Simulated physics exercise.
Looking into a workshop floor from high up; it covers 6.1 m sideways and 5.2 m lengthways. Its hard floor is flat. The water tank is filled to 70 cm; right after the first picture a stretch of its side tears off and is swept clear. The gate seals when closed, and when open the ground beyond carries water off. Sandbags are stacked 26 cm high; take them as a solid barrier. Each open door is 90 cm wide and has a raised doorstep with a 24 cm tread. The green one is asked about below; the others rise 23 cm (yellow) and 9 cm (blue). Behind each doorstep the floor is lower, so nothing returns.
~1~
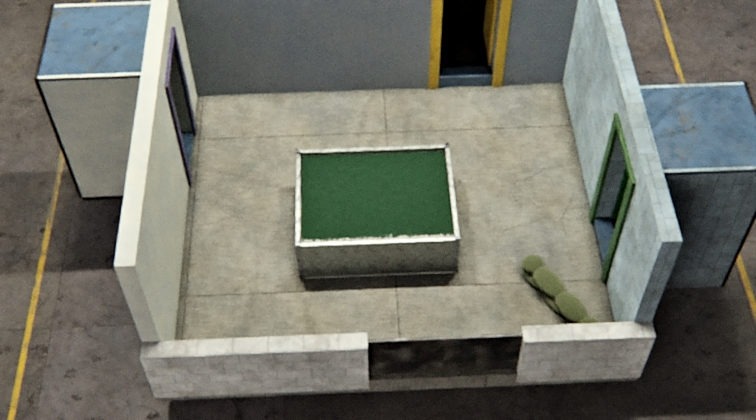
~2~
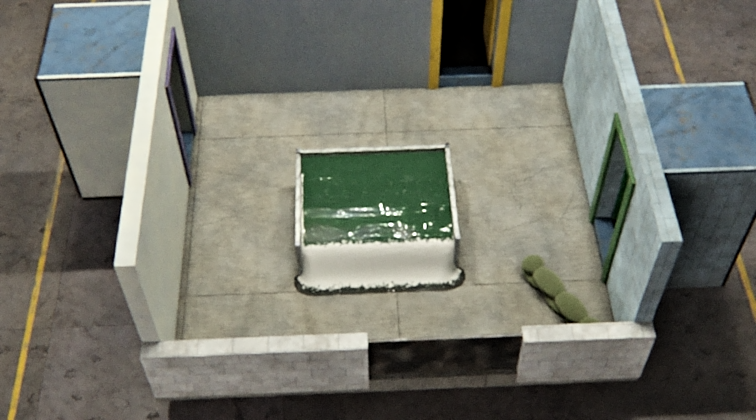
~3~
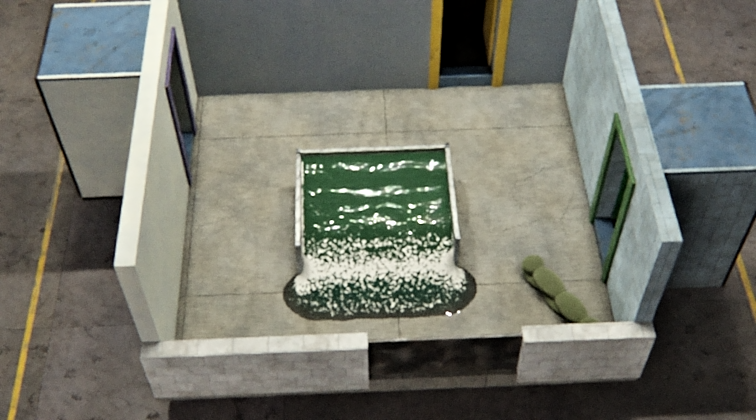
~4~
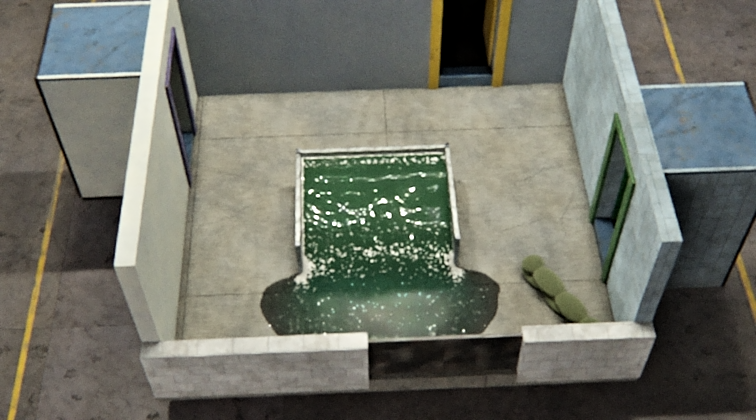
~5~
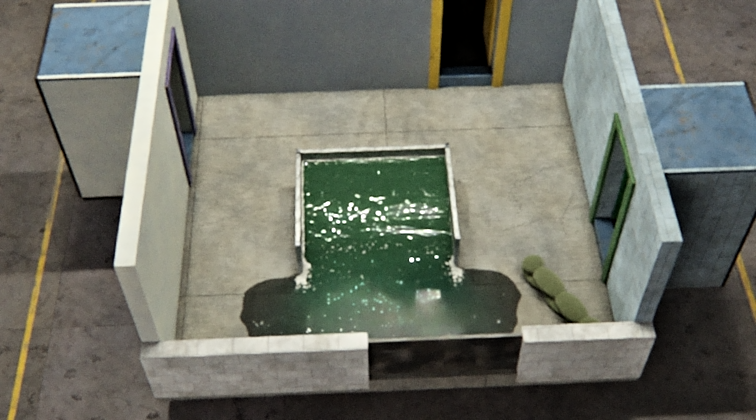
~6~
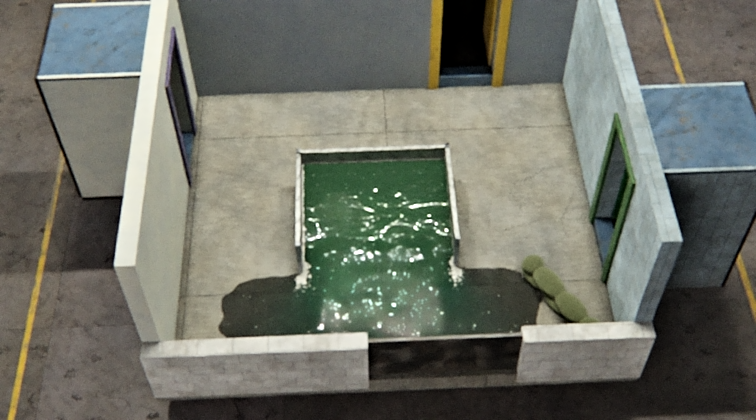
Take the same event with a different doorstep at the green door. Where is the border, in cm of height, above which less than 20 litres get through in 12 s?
It would have to be roughly 6.5 cm high.
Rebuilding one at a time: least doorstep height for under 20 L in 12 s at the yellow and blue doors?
Roughly 11.0 cm at yellow and 7.0 cm at blue.
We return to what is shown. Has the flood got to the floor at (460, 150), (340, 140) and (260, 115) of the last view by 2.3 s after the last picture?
In that order: Still dry, dry, dry.
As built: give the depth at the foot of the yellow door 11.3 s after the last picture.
Some 8.0 cm.
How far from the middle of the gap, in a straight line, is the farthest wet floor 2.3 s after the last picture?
Some 4.2 m out.
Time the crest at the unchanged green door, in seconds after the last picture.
Around 11.0 s.
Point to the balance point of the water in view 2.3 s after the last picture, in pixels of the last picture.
Around (373, 290).
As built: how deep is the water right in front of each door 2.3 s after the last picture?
In cm: Yellow 0, blue 4, green 7.
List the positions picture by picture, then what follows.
Still water, 70 cm deep, in the water tank at (375, 197); the green door at (610, 206) is dry, in the first frame.
The gap is at (378, 263), the front 0.2 m out at (307, 289); the back of the water tank holds 70 cm, in the second frame.
The gap is at (378, 264), the front 0.7 m out at (311, 314); the back of the water tank holds 69 cm, in the third frame.
Water pours out at (378, 265) and has run 1.3 m, to a hidden place; about 10 cm deep outside, 61 cm at the back, in the fourth frame.
The front is at a hidden place, 1.5 m from the gap at (378, 265); 4.7 m2 of floor is wet, 60 cm left at the back, in the fifth frame.
The front is at a hidden place, 1.7 m from the gap at (378, 265); 5.2 m2 of floor is wet, 57 cm left at the back; 1.6 m in a straight line remain to the green door at (610, 206), in the sixth frame.
Then, 0.7 s after the last picture water covers 25 % of the floor, deepest (48 cm) near (373, 364); it has not reached the green door.
Then, 2.3 s after the last picture water covers 60 % of the floor, deepest (34 cm) near (611, 354); 7 cm at the green door, 0 litres in over its 16 cm doorstep.
Then, 11.3 s after the last picture water covers 95 % of the floor, deepest (12 cm) near (611, 354); 12 cm at the green door, 0 litres in over its 16 cm doorstep.
At the green door as built, the water peaked near 12 cm, 11.1 s after the last picture.
Run again over the same 12 s with other heights there, 25 litres in over 6 cm, 16 litres over 7 cm. The limit of 20 litres is kept from about 6.5 cm up.
